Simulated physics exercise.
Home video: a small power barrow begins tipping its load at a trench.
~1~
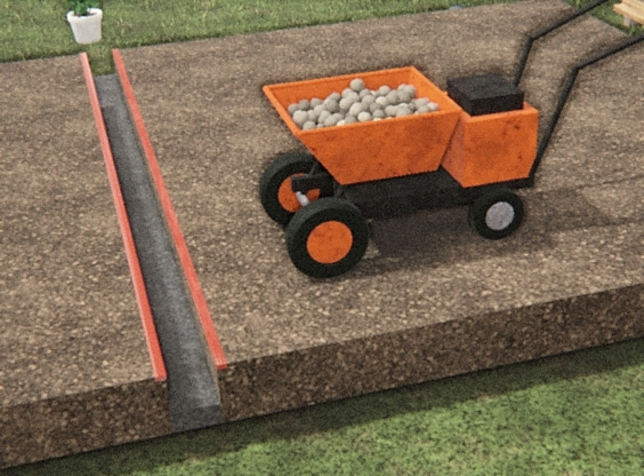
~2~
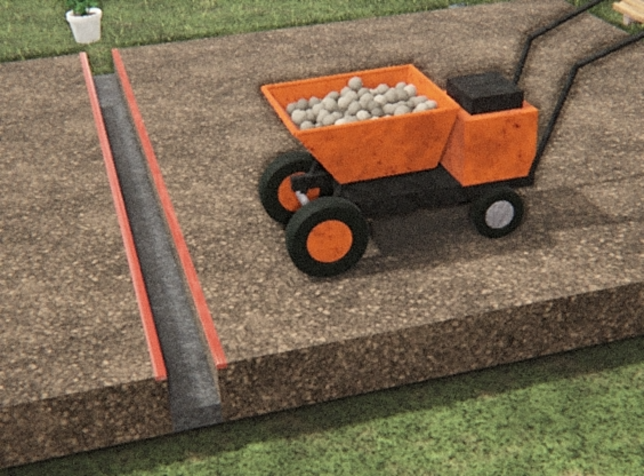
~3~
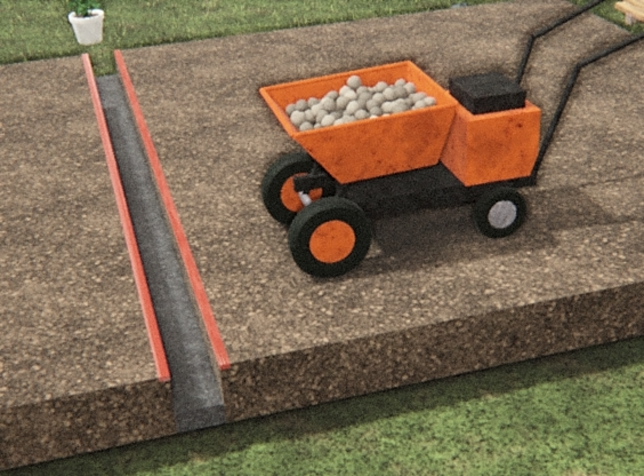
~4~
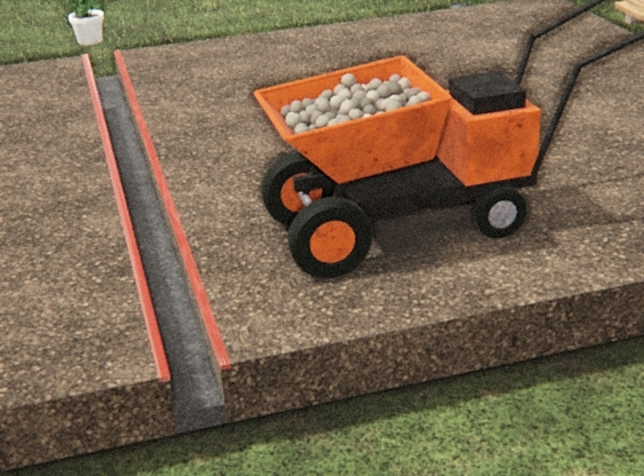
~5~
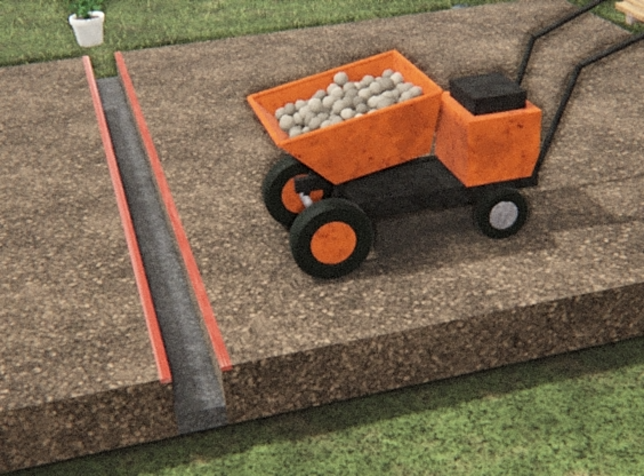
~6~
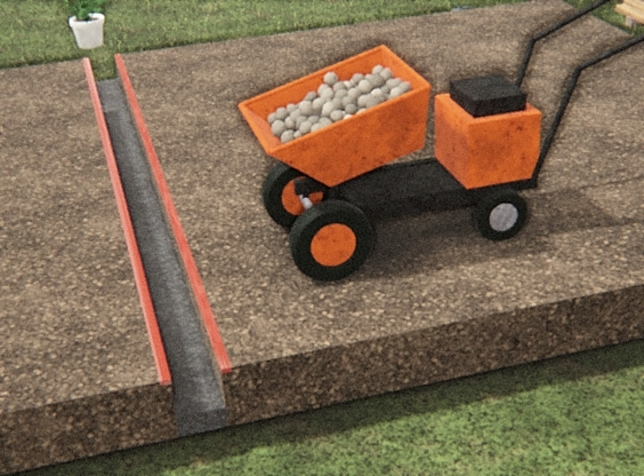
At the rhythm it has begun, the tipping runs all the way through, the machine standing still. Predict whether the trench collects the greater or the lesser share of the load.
Above half.
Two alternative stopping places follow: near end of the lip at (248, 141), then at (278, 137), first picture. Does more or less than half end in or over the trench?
Respectively: A smaller portion, the bigger portion.
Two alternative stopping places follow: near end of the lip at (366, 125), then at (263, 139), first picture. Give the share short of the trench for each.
Roughly 60 per cent, then roughly 0 per cent.
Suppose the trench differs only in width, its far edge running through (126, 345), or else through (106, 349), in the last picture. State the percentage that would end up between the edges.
The first try comes to close to 90 per cent, the next to 100 per cent.
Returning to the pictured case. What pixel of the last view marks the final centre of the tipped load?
(167, 287).
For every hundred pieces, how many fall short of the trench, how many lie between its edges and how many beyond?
Out of a hundred: Short 5; between 70; beyond 15.
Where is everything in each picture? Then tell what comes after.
The first frame shows lip of the skip at (298, 134), level; top of the load at (374, 115), river pebbles; first edge of the trench at (208, 325); far edge at (151, 335), the trench under half as wide as the skip, and about as deep as wide.
The second frame shows lip of the skip at (296, 134), level; top of the load at (373, 114).
The third frame shows lip of the skip at (294, 136), tipped barely; top of the load at (372, 112).
The fourth frame shows lip of the skip at (288, 139), tipped a little; top of the load at (373, 97).
The fifth frame shows lip of the skip at (280, 145), tipped a little; top of the load at (367, 102).
The sixth frame shows lip of the skip at (270, 153), tipped clearly; top of the load at (377, 95); first edge of the trench at (212, 328); far edge at (155, 339).
Soon after the last picture, skip tipped steeply; all in the skip.
A little later, skip tipped right over; about two thirds in the skip; a stray few short of the trench; about a quarter in or heaped over the trench; a stray few beyond it; a stray few falling.
Later still, skip tipped right over; a small part in the skip; a small part short of the trench; about two thirds in or heaped over the trench; a small part beyond it.
At rest, skip tipped right over; a small part in the skip; a small part short of the trench; most in or heaped over the trench; a small part beyond it.
